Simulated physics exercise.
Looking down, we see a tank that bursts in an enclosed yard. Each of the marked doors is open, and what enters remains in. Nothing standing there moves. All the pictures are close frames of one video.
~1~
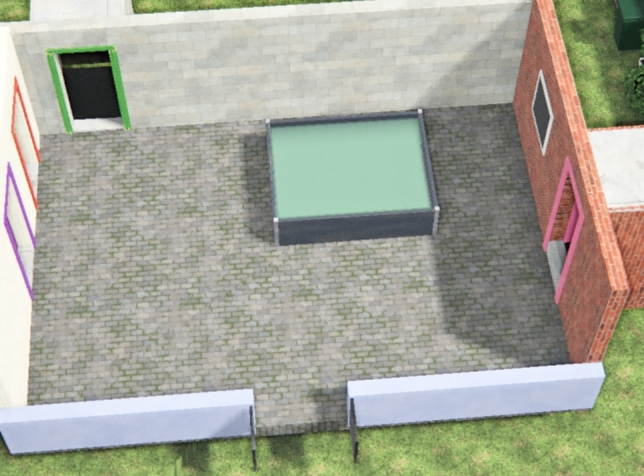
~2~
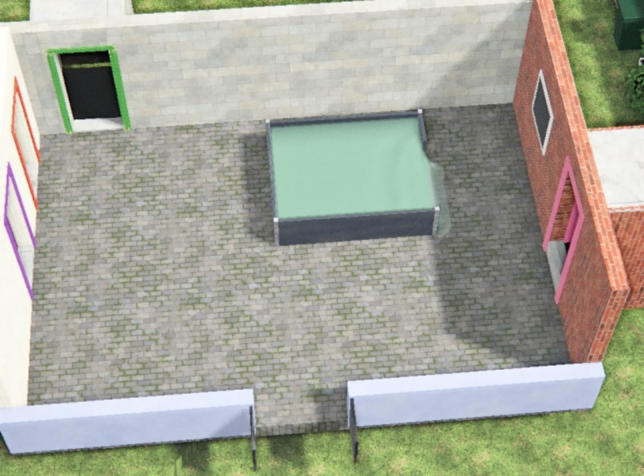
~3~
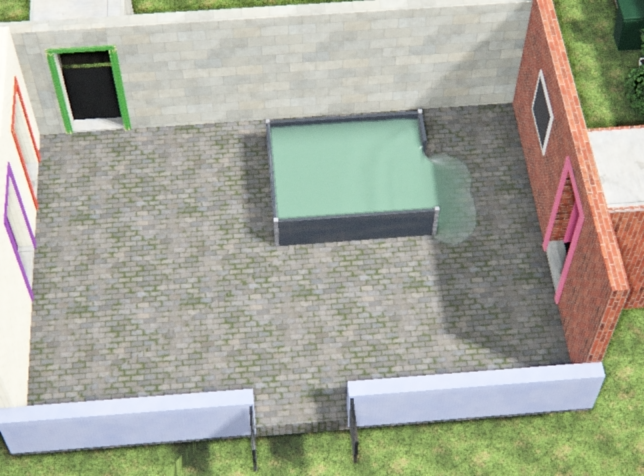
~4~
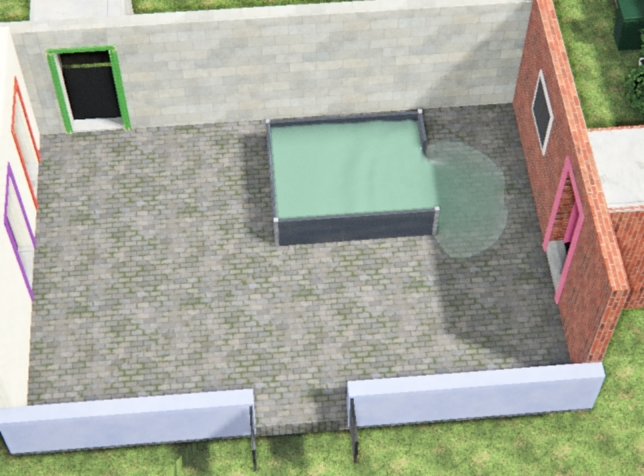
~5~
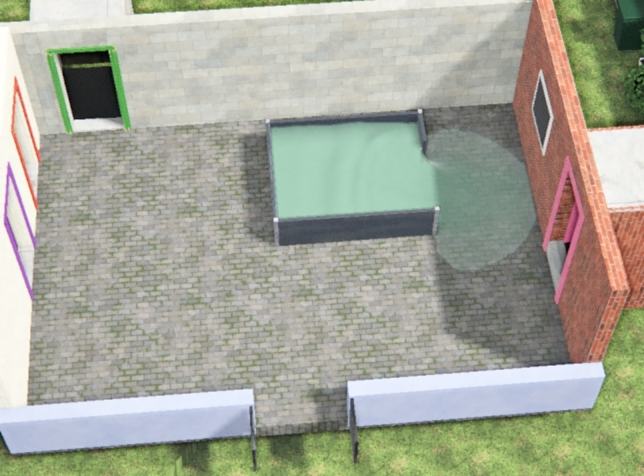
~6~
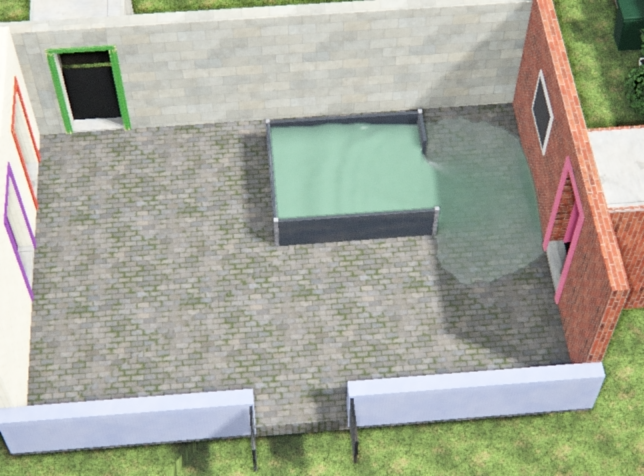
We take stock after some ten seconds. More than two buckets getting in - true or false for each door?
Red door: True; green door: False; purple door: False; pink door: False.
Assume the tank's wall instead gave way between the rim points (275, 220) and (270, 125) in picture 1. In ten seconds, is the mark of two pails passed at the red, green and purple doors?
Taking them in turn, the red door overshoots, the green door overshoots, and the purple door overshoots.
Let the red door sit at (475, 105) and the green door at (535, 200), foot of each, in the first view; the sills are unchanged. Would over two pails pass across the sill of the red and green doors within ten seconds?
Well, the red door beats the threshold, but the green door beats the threshold.
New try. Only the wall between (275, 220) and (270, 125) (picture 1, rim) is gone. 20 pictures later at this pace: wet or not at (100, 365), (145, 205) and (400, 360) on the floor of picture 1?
Point by point: Swamped, swamped and untouched.
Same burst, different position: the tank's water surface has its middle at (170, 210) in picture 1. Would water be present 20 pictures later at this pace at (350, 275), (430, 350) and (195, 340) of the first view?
First spot swamped, second swamped, third bare.
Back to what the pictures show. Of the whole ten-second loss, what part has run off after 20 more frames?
That comes to 0 per cent, as I work it out.
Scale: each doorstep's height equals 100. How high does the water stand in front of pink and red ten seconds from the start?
About 20 and 280 %.
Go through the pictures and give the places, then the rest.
In the first frame, the open tank at (350, 168) is whole and still.
In the second frame, the front is at (442, 233), out from the gap at (427, 190).
In the third frame, water pours out at (427, 192) and has run to (461, 238).
In the fourth frame, the front is at (497, 171), out from the gap at (427, 193).
In the fifth frame, water pours out at (427, 192) and has run to (525, 169).
In the sixth frame, water pours out at (427, 192) and has run to (542, 247).
A moment on, water covers 15 % of the floor; the red door not reached, the green door not reached, the purple door not reached, the pink door wet at the sill, nothing in.
Next, water covers 20 % of the floor; the red door not reached, the green door not reached, the purple door not reached, the pink door wet at the sill, nothing in.
Then, water covers 35 % of the floor; the red door not reached, the green door not reached, the purple door not reached, the pink door wet at the sill, nothing in.
Later, water covers 80 % of the floor; the red door under two buckets in, the green door wet at the sill, nothing in, the purple door not reached, the pink door wet at the sill, nothing in.
In the end, water covers 95 % of the floor; the red door far over two buckets in, the green door wet at the sill, nothing in, the purple door wet at the sill, nothing in, the pink door wet at the sill, nothing in.
